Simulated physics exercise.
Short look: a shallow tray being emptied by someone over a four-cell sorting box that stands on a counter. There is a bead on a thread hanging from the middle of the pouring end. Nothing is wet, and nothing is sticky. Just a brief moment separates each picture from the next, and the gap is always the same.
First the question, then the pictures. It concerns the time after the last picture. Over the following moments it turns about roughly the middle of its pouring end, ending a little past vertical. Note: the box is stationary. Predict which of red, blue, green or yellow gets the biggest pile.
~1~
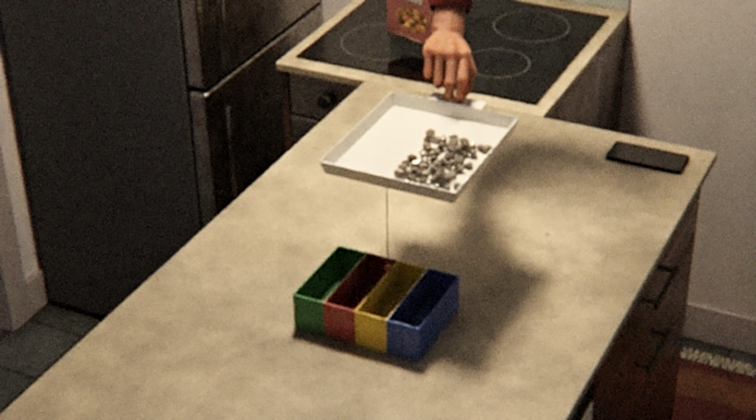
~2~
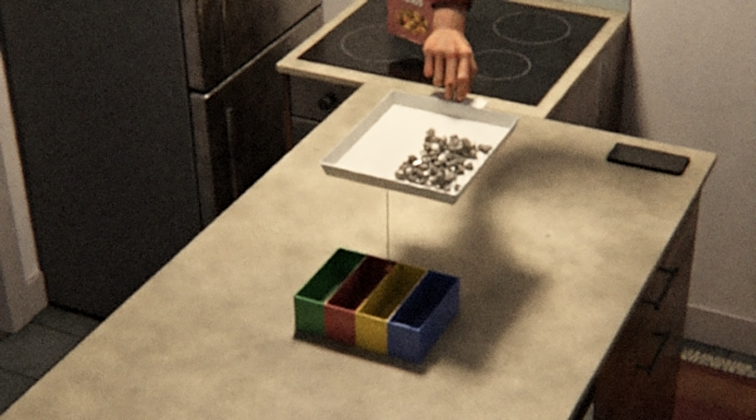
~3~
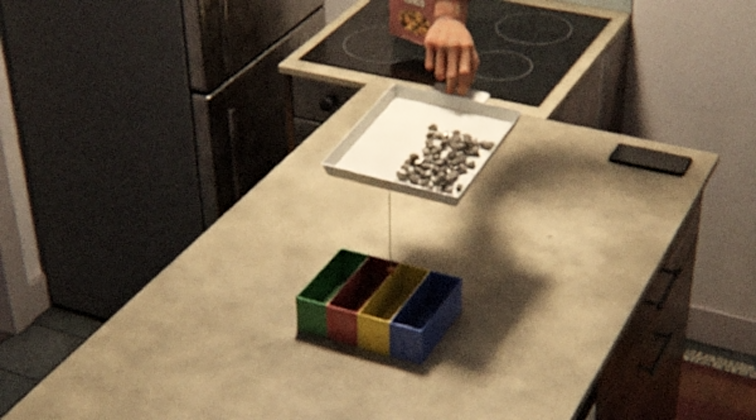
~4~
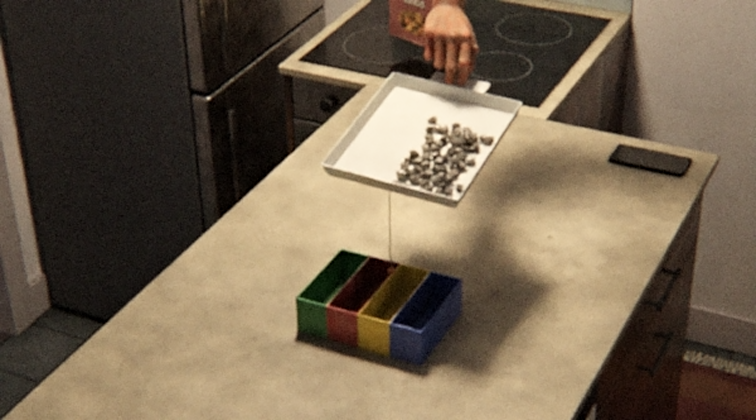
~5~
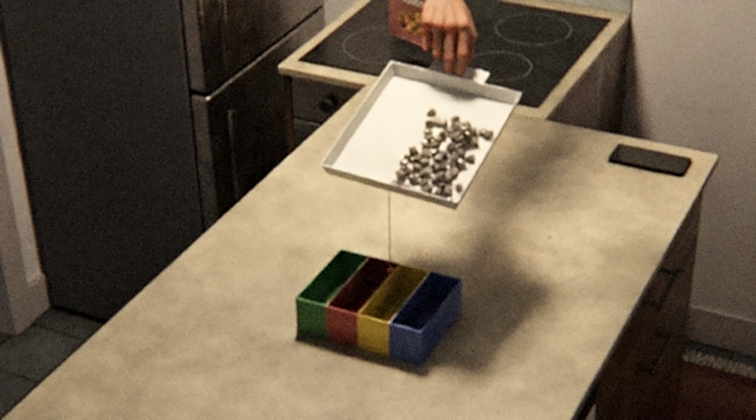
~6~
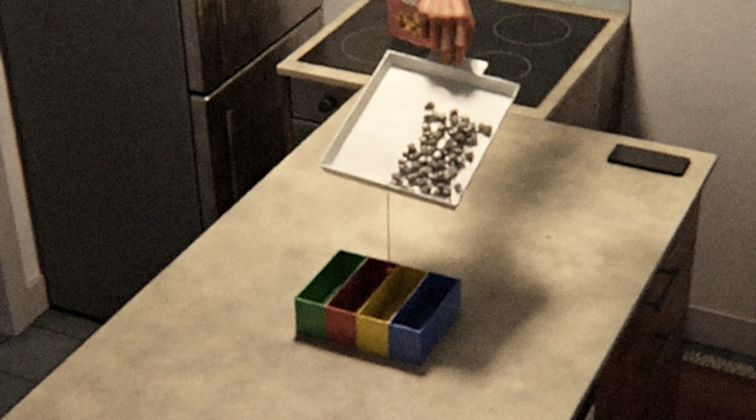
The biggest pile lands in blue.
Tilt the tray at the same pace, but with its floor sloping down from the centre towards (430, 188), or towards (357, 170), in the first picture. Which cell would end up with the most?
In order, it comes out as the blue cell and the green one.
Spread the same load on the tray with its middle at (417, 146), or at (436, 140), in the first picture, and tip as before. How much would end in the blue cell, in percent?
Estimates in order: 30 percent, 40 percent.
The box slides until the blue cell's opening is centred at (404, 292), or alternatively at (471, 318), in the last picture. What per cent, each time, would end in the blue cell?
Close to 20 in a hundred, then close to 10 in a hundred.
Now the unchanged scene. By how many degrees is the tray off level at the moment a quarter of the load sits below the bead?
Roughly 95 degrees at that moment.
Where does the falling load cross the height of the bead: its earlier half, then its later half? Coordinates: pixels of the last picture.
Around (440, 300) first; around (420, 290) second.
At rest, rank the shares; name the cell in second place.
Second place goes to yellow.
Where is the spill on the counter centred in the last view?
My estimate puts the centre near (469, 355).
Soon, tray tipped steeply; nearly all on the tray; a stray few falling or outside the box.
A while on, tray tipped past a quarter turn; about a third on the tray; a small part in the blue cell; a stray few in the yellow cell; about half falling or outside the box.
Towards the end, tray tipped past a quarter turn; about a third in the blue cell; about a quarter in the yellow cell; a stray few in the red cell; about a third falling or outside the box.
Finally, tray tipped past a quarter turn; about a third in the blue cell; about a quarter in the yellow cell; a stray few in the red cell; none in the green cell; about a third outside the box.
